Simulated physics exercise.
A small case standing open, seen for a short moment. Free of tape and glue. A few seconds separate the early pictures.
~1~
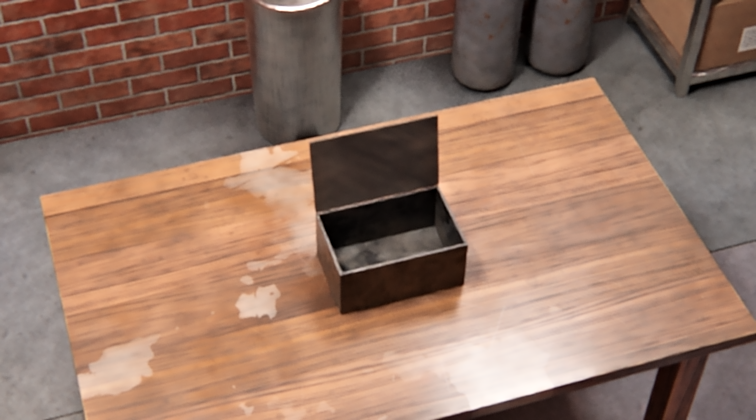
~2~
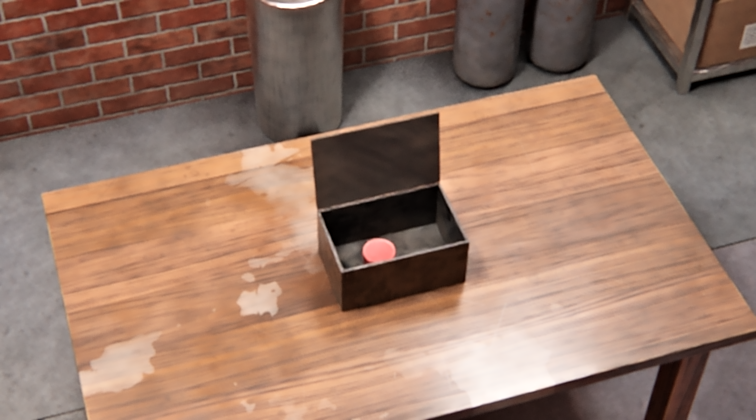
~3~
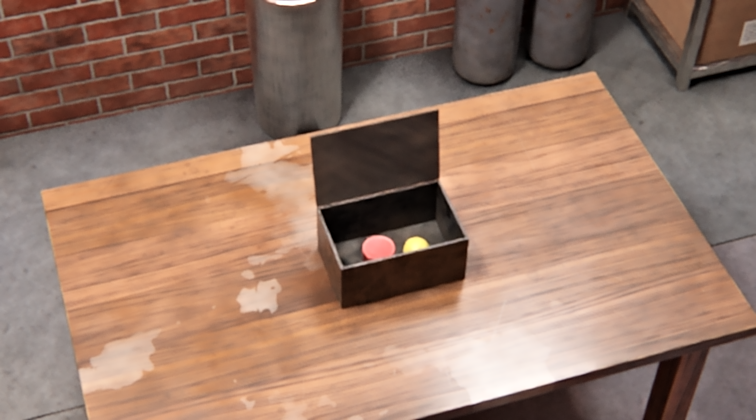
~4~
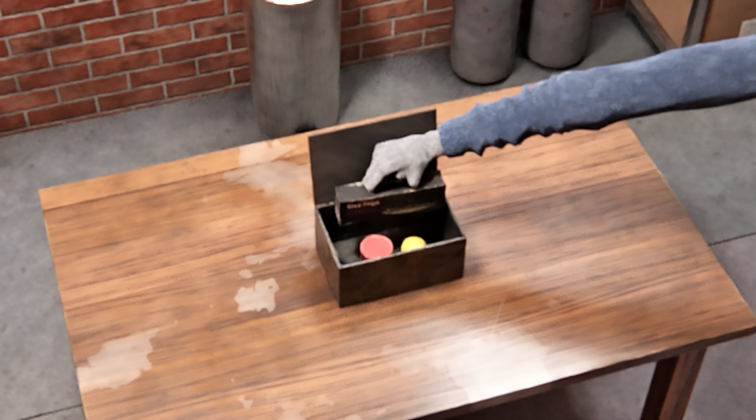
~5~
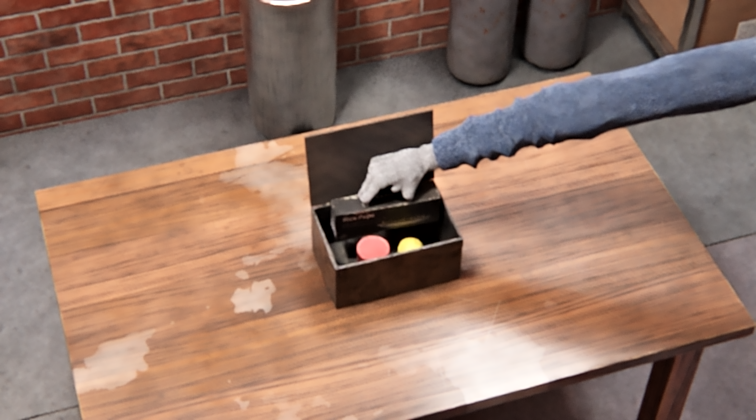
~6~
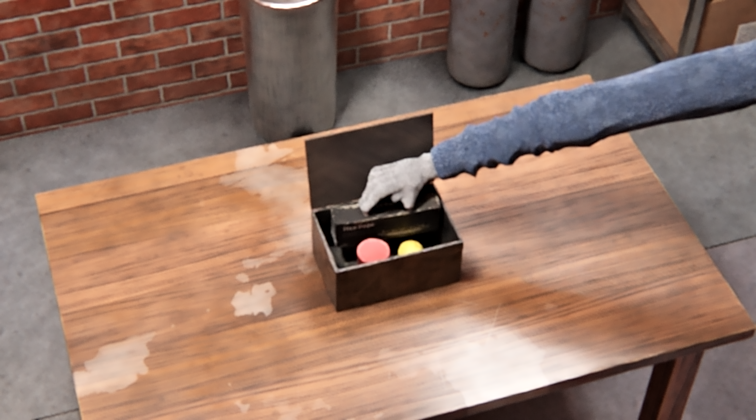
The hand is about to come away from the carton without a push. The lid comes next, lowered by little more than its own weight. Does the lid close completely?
Yes.
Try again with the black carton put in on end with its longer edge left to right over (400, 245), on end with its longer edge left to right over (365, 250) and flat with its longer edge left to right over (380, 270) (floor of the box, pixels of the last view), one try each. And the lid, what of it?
The lid stays up the first time, stays up the second time and goes down the third time.
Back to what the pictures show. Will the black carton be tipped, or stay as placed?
Simply put, the black carton remains unturned.
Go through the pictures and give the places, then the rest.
In the first picture, the last thing is not in view yet.
In the second picture, the last thing is not in view yet.
In the third picture, the last thing is not in view yet.
In the fourth picture, coming down; black carton (391, 198).
In the fifth picture, coming down; black carton (385, 211).
In the sixth picture, in place under the hand; black carton (385, 220).
Then, 0.40 s on from there, black carton shifted a little near (384, 232); yellow lemon shifted a little.
Then, 1.40 s on from there, lid 75° above the rim; black carton shifted a little near (384, 232); yellow lemon shifted about its own width.
Then, 1.70 s on from there, lid 45° above the rim; black carton shifted a little near (384, 232); yellow lemon shifted about its own width.
Then, 1.90 s on from there, lid 15° above the rim; black carton shifted a little near (384, 232); yellow lemon shifted about its own width.
In the end, lid shut; moved from the start, black carton; the other 2 unmoved. At the end, from the last picture's camera, black carton near (384, 232).
